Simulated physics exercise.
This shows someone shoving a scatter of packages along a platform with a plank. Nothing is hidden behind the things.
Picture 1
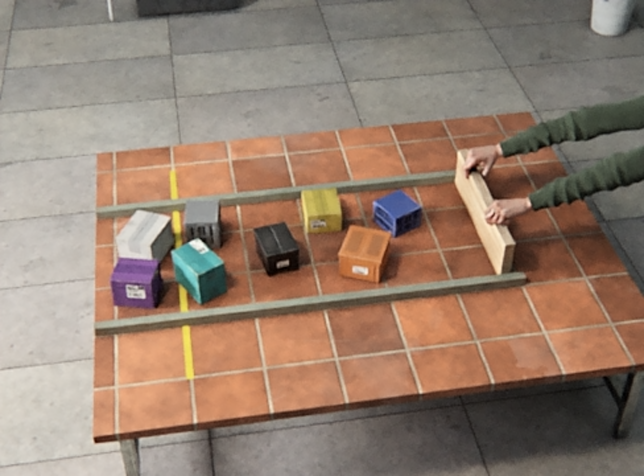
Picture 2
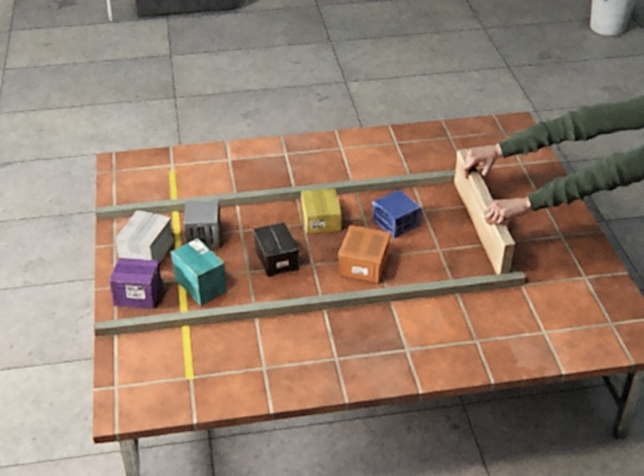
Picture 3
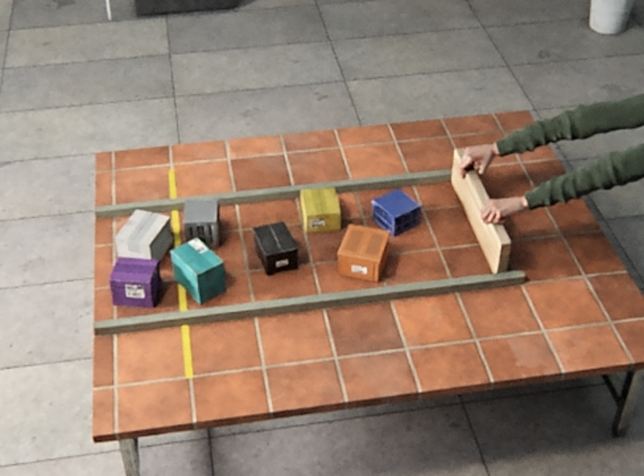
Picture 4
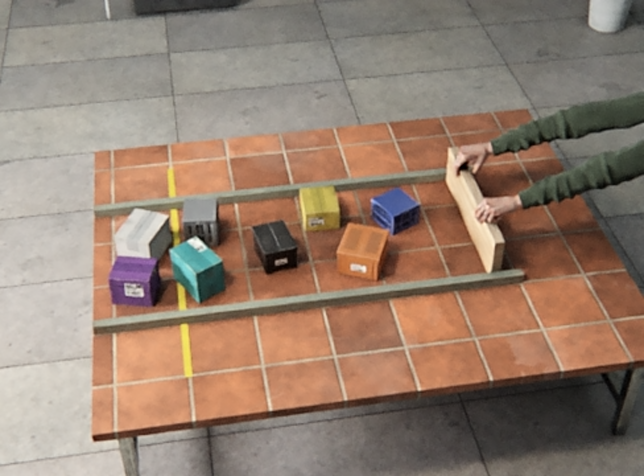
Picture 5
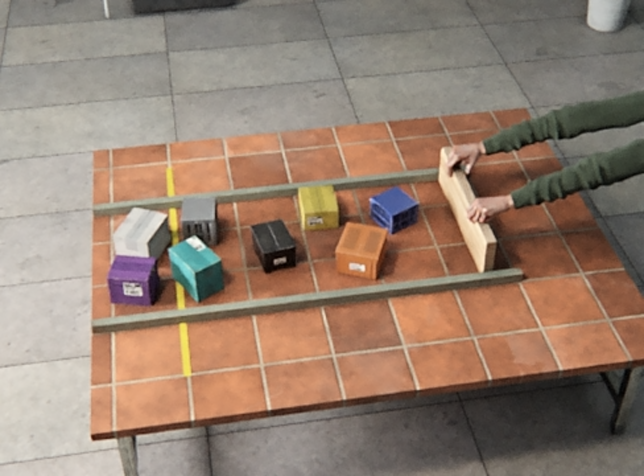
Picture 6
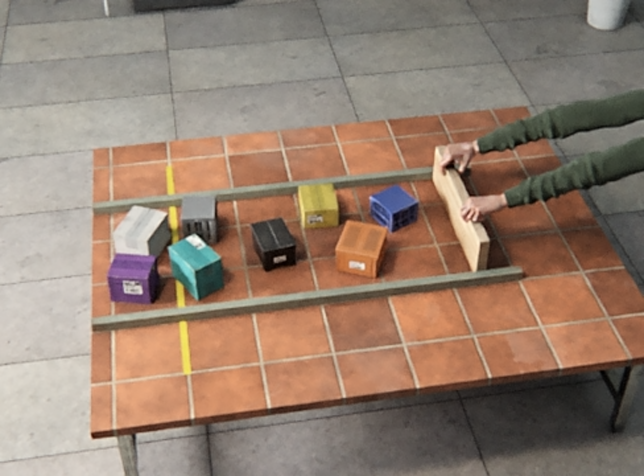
In this clip, two hands in green sleeves slide an upright wooden plank slowly a short way left between two rails on a tiled table, while the scattered colourful boxes beyond it, some near a yellow tape line, stay still.
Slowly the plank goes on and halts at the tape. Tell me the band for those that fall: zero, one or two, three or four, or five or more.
The number that fall off is three or four.
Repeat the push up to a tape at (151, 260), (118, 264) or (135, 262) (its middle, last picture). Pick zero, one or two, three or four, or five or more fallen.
For each place: Either three or four; 5 or more; at least five.
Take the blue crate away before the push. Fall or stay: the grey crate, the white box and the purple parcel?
The grey crate does not fall; the white box drops off; the purple parcel tumbles off.
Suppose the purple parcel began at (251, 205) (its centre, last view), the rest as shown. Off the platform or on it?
The purple parcel comes down.
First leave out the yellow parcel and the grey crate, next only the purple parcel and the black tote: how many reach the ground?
Fallen: 1, and 2 in the other try.
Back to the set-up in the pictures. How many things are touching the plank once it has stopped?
It touches 2.
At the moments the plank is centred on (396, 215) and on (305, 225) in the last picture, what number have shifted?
1 and 4.
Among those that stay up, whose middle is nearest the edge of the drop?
The turquoise parcel.
Soon after, none off yet; purple parcel at rest near (134, 279); white box at rest near (143, 236); turquoise parcel at rest near (196, 267).
After that, none off yet; purple parcel displaced a little near (112, 282); white box displaced about its own width near (103, 243); turquoise parcel displaced about its own width near (161, 272).
In the end, the number that fall off is three or four; gone, grey crate, white box and purple parcel.
